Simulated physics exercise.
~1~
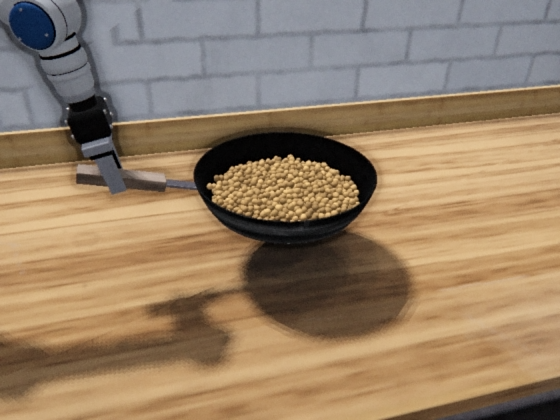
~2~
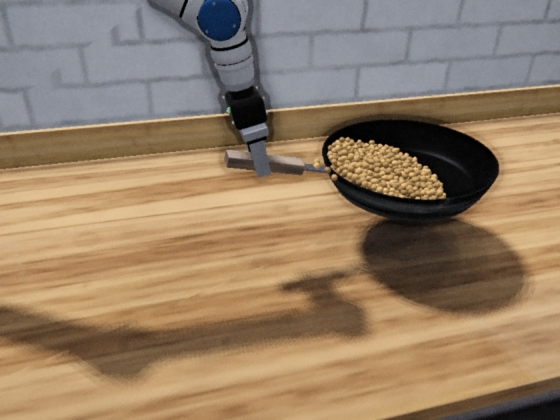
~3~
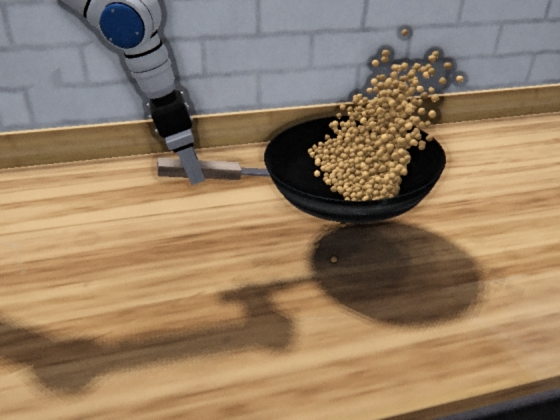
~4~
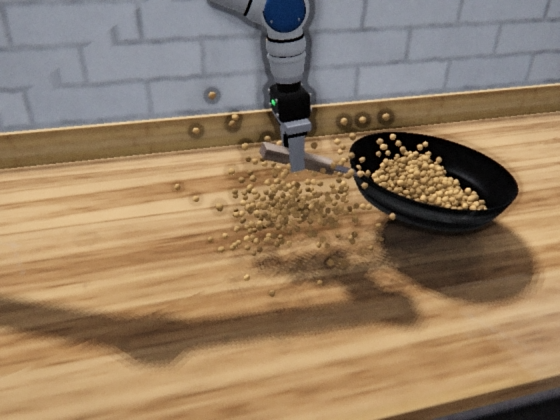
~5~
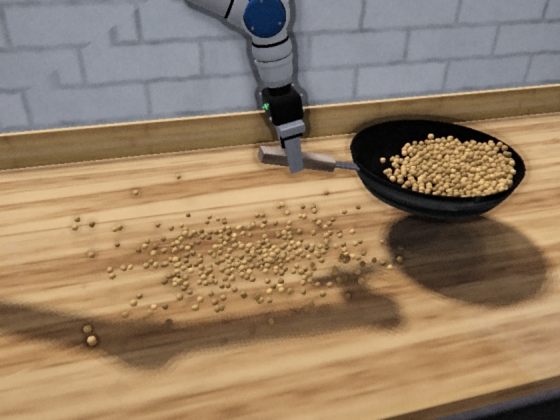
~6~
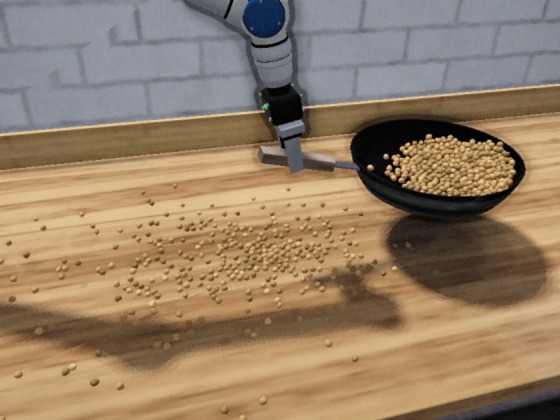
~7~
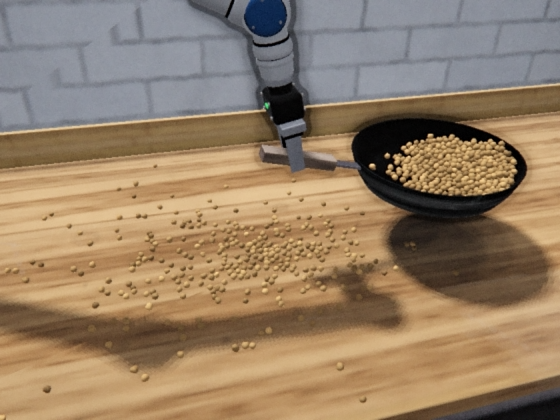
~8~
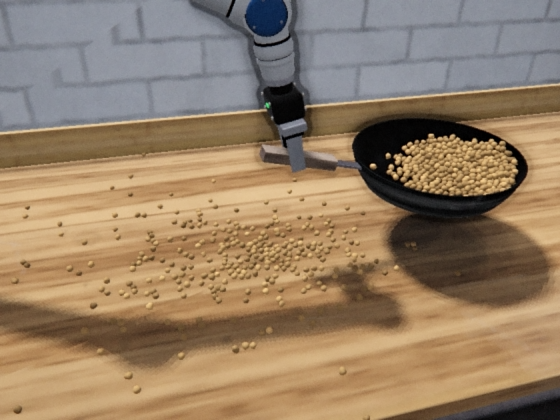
To begin with, a robot arm grips the handle of a black frying pan heaped with dried chickpeas above a wooden surface, in front of a pale brick wall. The arm moves the pan to the right, and the chickpeas bank up against the side near the handle. It then pulls the pan back left, and the load surges up above the far rim. As the pan moves right again, a large cluster drops beside it onto the wood. The chickpeas scatter leftward while the pan comes to rest, still holding more than half of them, with the others strewn across the surface.
